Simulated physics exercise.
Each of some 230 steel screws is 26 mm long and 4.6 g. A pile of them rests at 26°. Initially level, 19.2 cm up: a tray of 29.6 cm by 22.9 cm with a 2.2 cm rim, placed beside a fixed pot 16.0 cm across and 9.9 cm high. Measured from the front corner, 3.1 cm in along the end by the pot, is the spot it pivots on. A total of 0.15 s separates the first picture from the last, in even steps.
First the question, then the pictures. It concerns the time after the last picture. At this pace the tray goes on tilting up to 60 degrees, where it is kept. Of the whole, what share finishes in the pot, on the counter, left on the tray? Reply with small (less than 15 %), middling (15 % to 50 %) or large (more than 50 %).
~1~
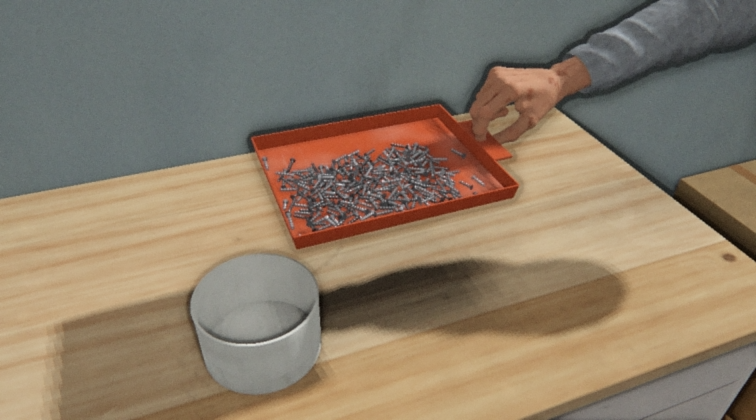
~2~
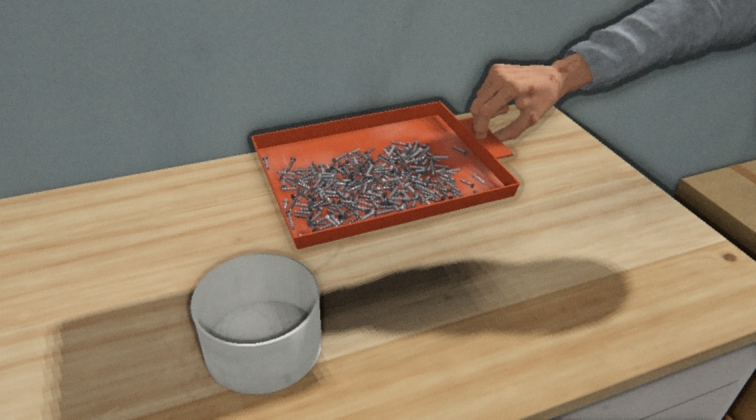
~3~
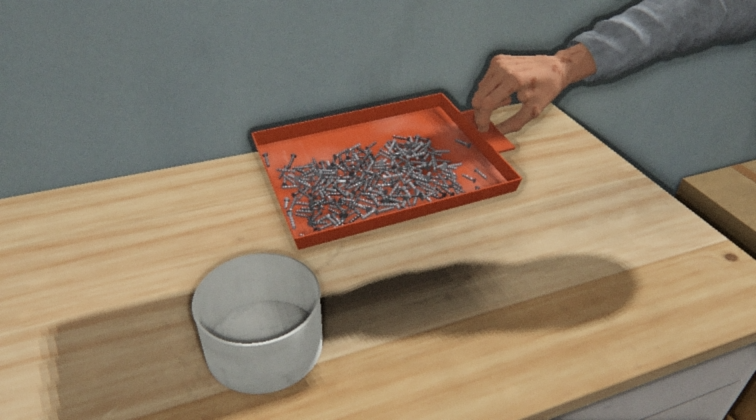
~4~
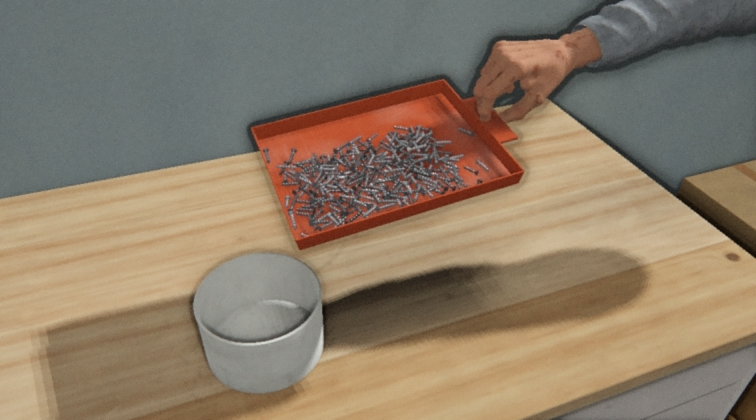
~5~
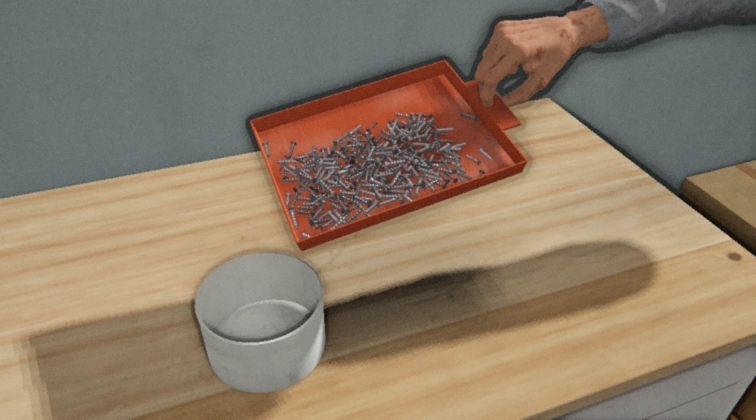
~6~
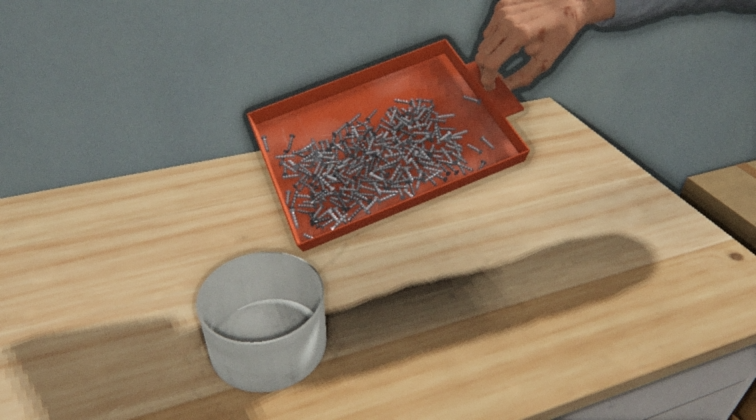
Pot - middling, counter - middling, tray - middling.
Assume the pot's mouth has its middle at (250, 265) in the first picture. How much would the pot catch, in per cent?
Roughly 5 percent would end up there.
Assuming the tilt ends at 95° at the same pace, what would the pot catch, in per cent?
I'd put it at close to 40 per cent.
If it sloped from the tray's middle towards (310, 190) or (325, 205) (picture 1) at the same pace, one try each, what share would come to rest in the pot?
The share comes to about 40 in a hundred, then about 55 in a hundred.
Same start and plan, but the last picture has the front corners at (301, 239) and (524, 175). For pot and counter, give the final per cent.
Final per cent - pot 5, counter 30.
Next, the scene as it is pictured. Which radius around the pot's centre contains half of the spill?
Roughly 14 centimetres.
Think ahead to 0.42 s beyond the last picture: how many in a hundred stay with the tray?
It works out to near 80 per cent of the load.
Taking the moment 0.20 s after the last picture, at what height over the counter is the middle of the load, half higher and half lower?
Roughly 28 centimetres, give or take.
Then, 0.12 s after the last picture, tilt 43 degrees; the tray holds 100 %, the pot 0 %.
Then, 0.20 s after the last picture, tilt 56 degrees; the tray holds 100 %, the pot 0 %.
Then, 0.42 s after the last picture, tilt 60 degrees; the tray holds 80 %, the pot 0 %.
In the end, pot 35 %, counter 35 %, tray 30 %.
